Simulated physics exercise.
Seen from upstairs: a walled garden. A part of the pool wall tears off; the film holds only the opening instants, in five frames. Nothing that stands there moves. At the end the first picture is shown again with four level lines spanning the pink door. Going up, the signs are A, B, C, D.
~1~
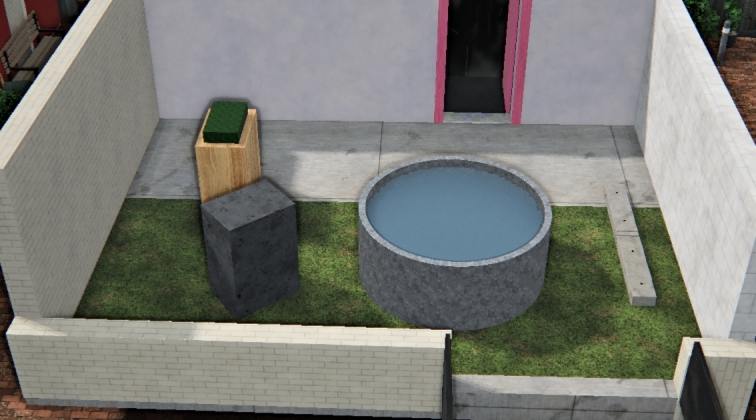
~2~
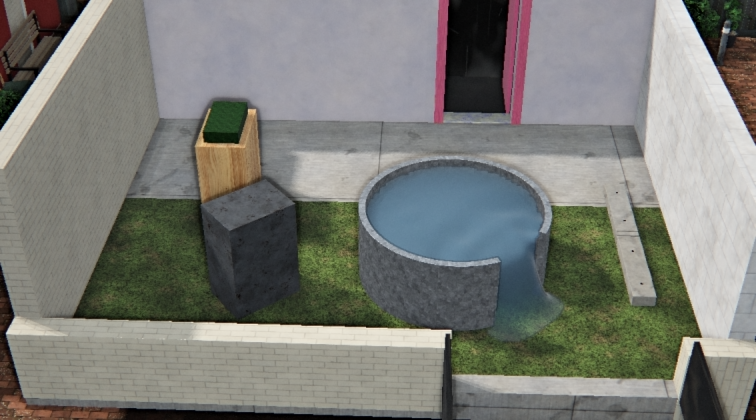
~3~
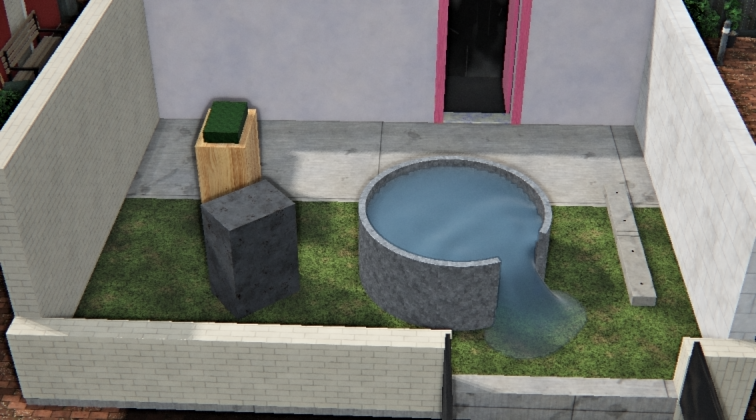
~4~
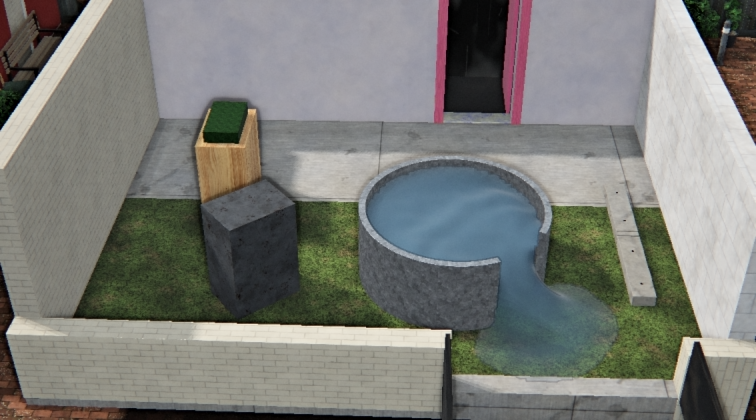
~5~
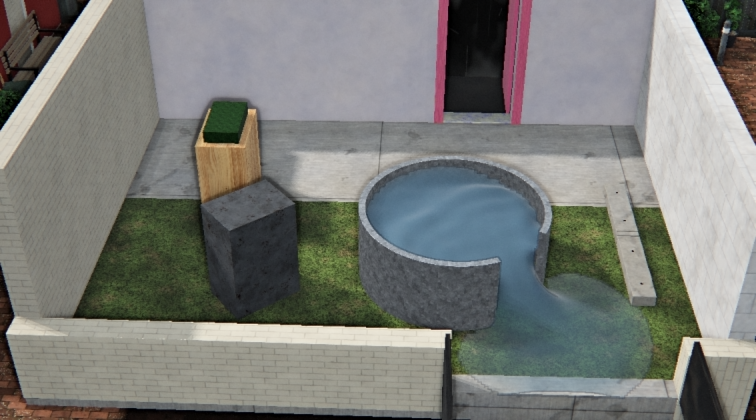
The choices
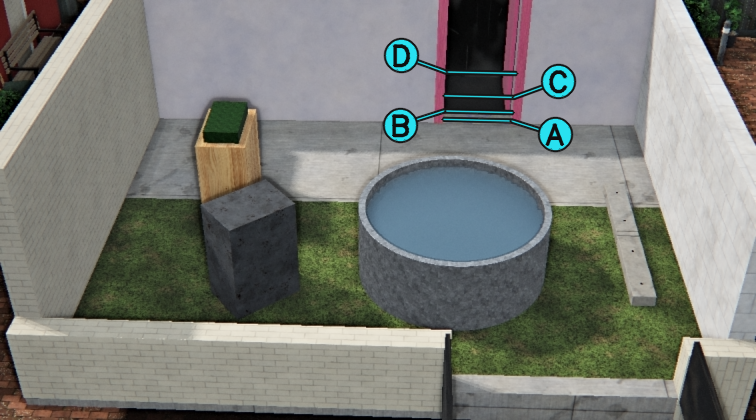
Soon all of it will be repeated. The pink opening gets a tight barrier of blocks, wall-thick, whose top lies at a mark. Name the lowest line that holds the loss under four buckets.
I would pick line A.
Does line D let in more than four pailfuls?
No, not at all.
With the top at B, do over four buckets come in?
No.
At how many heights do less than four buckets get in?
All four.
In cyan, A at (477, 120); B at (478, 111); C at (479, 96); D at (480, 72); from the bottom up A, B, C, D.
With A, nothing gets over.
With B, nothing gets over.
With C, nothing gets over.
With D, nothing gets over.
